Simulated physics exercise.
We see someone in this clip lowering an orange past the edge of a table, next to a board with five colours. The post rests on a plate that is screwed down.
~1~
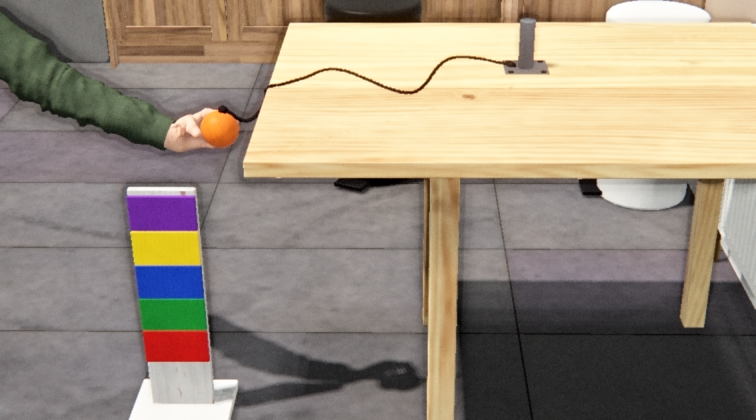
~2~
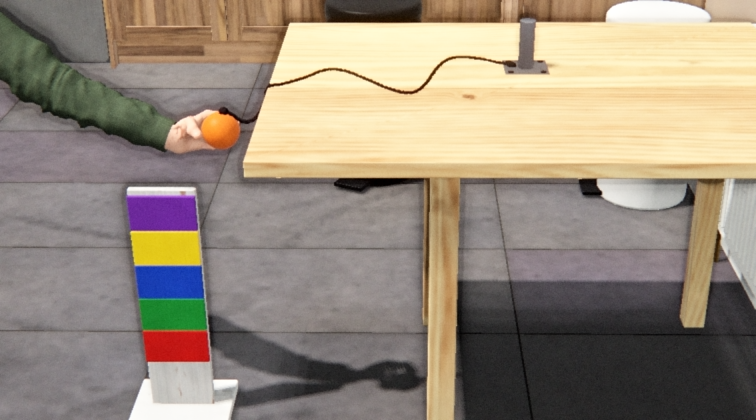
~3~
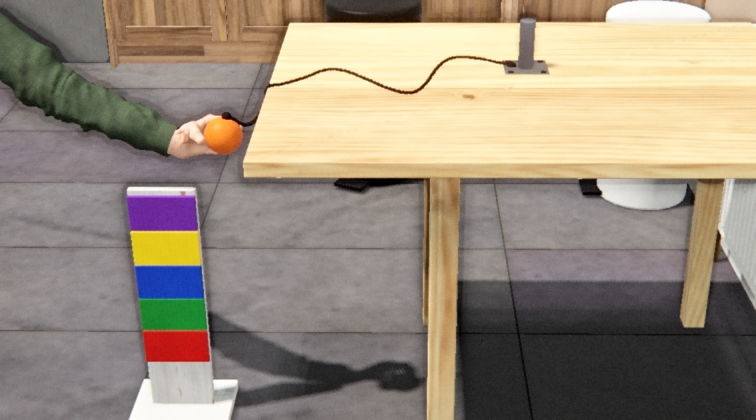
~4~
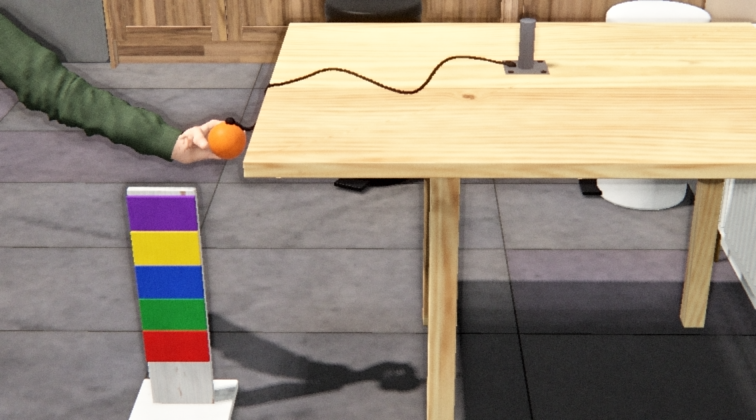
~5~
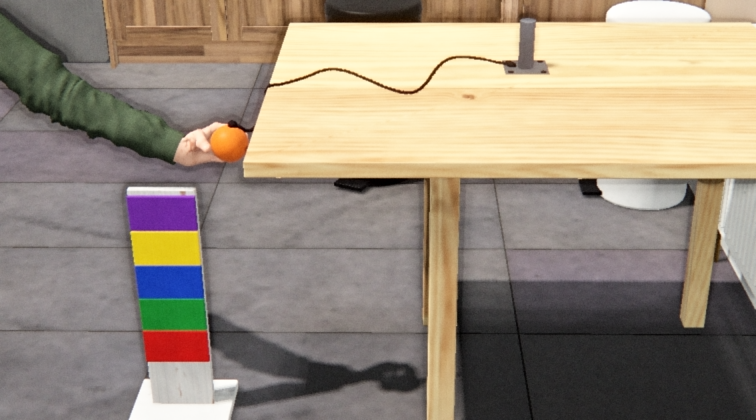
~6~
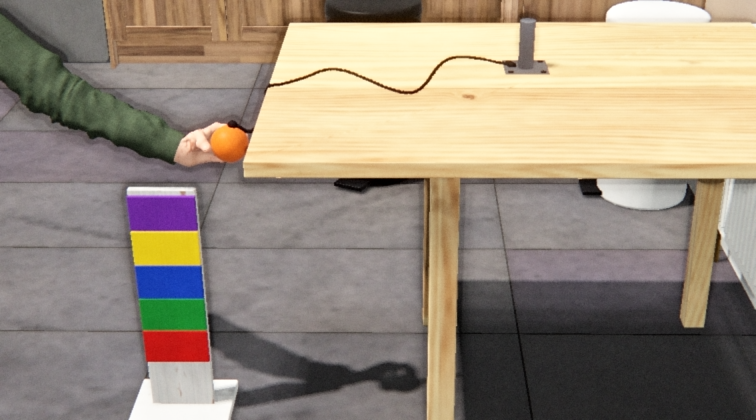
A room with grey floor tiles and wood panelling is seen from slightly above by a still camera. A green-sleeved arm reaches in from the left holding an orange ball on a dark cord, which winds across a pale wooden table to a small post, above a stand banded purple, yellow, blue, green and red. The hand moves the ball slightly down and right, close beside the table's edge, then stays still.
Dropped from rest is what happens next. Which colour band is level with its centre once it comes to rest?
The blue band.
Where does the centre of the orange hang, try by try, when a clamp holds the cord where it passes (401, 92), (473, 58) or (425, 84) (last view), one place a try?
(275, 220), (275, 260), (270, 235).
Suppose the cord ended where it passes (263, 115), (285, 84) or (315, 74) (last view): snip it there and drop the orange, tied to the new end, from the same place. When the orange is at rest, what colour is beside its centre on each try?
Results, first to last: Yellow; purple; higher than all five.
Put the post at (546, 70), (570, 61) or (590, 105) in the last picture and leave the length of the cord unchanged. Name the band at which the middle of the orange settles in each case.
Readings, in order: Blue - yellow - yellow.
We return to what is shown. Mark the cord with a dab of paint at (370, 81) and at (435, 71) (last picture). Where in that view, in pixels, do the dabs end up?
About (276, 77), and the other about (400, 71).
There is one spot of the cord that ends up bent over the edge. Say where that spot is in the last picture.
Close to (366, 79).
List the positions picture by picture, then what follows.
The first frame shows orange (220, 129); purple (162, 215); yellow (166, 250); blue (169, 283); green (173, 316); red (176, 348).
The second frame shows orange (221, 130); cord through (479, 59) (434, 73) (400, 92) (347, 71) (283, 84).
The third frame shows orange (223, 135).
The fourth frame shows orange (227, 141); cord through (479, 59) (434, 73) (400, 92) (347, 71) (283, 84).
The fifth frame shows orange (229, 143).
The sixth frame shows orange (230, 143); cord through (479, 59) (434, 73) (400, 92) (347, 71) (283, 84).
Soon after, orange near (287, 249); level with yellow.
Then, orange near (275, 259); level with blue.
At rest, orange near (280, 270); level with blue. At blue.
